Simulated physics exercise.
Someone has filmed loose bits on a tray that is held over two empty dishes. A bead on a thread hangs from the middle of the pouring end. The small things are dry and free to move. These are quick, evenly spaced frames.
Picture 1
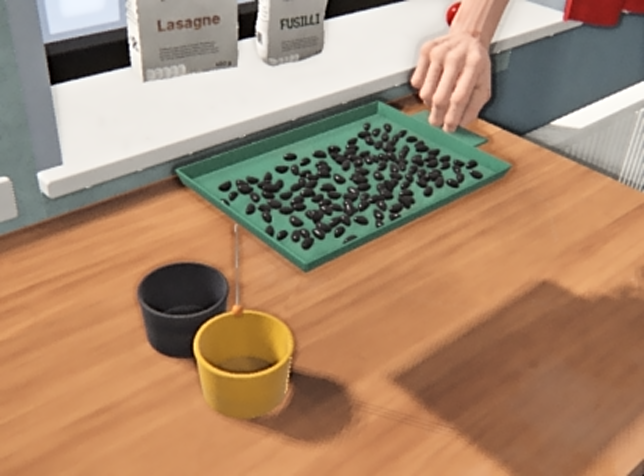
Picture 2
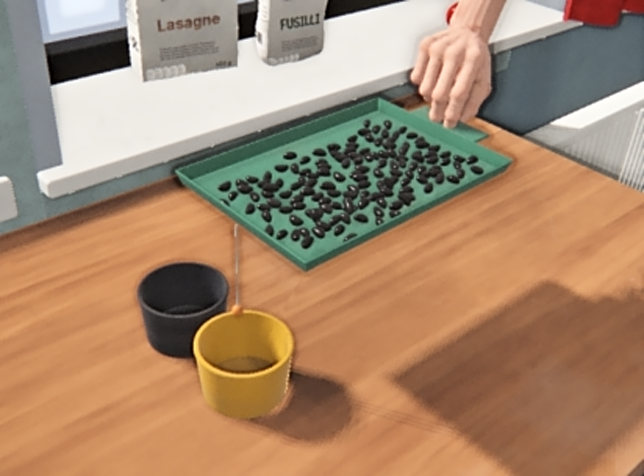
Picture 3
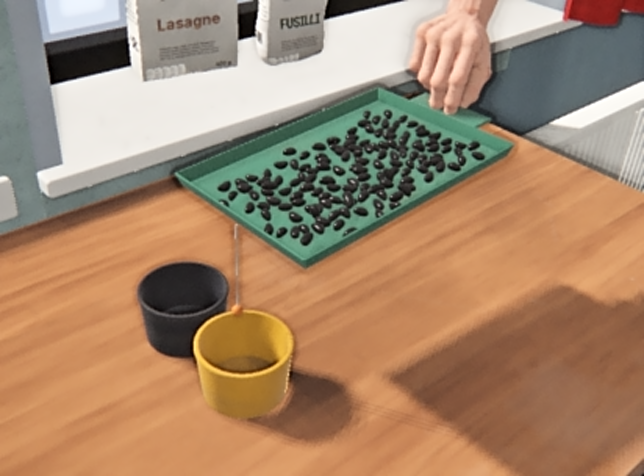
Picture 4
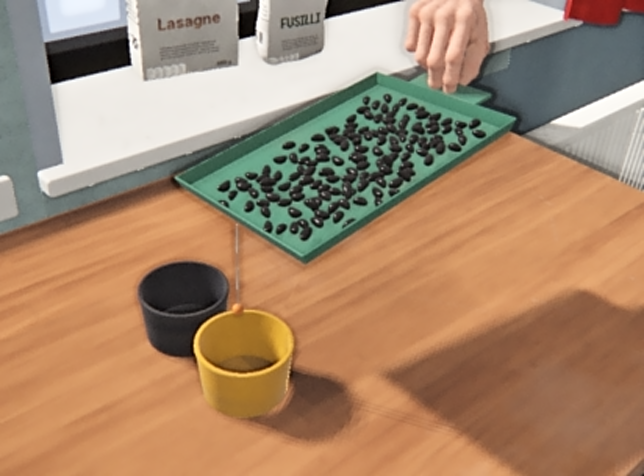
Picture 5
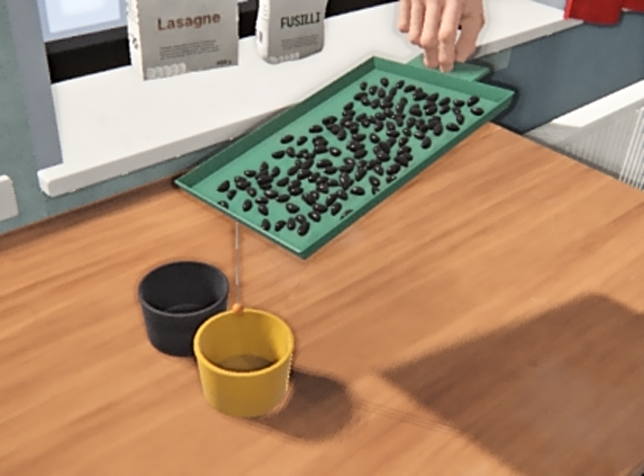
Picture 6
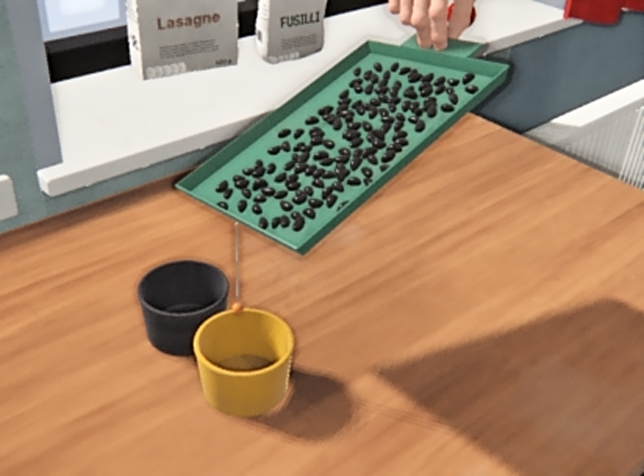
A hand gripped the far end of a green tray scattered with black beans and steadily raised it, so the tray sloped down toward a black dish and a yellow dish on the wooden counter.
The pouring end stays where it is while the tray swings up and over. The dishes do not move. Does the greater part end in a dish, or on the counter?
The two hold over half of the load.
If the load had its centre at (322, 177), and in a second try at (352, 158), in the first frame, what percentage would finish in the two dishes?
In turn 70 and 70 in a hundred.
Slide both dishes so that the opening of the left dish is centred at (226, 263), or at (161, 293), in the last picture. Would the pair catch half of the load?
The first try: Under half. The second: Above a half.
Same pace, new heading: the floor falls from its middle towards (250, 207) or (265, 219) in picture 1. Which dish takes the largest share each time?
One: The left-hand dish. Two: The right-hand dish.
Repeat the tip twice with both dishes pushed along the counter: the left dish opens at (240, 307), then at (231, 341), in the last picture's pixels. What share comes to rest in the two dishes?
Roughly 0 per cent, and 10 per cent.
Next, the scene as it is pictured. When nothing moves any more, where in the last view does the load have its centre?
Around (178, 323).
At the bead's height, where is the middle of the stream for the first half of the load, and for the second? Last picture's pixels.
Around (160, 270) and then (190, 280).
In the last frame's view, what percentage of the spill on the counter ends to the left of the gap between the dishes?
Roughly 100 in a hundred.
Shortly afterwards, tray tipped steeply; near two thirds on the tray; a little in the left dish; only a few outside both; near a quarter in the air.
Next, tray tipped past a quarter turn; only a few in the right dish; the bulk in the left dish; near a quarter outside both; only a few in the air.
Some moments later, tray tipped past a quarter turn; only a few in the right dish; the bulk in the left dish; near a quarter outside both.
In the end, tray tipped past a quarter turn; only a few in the right dish; the bulk in the left dish; near a quarter outside both.
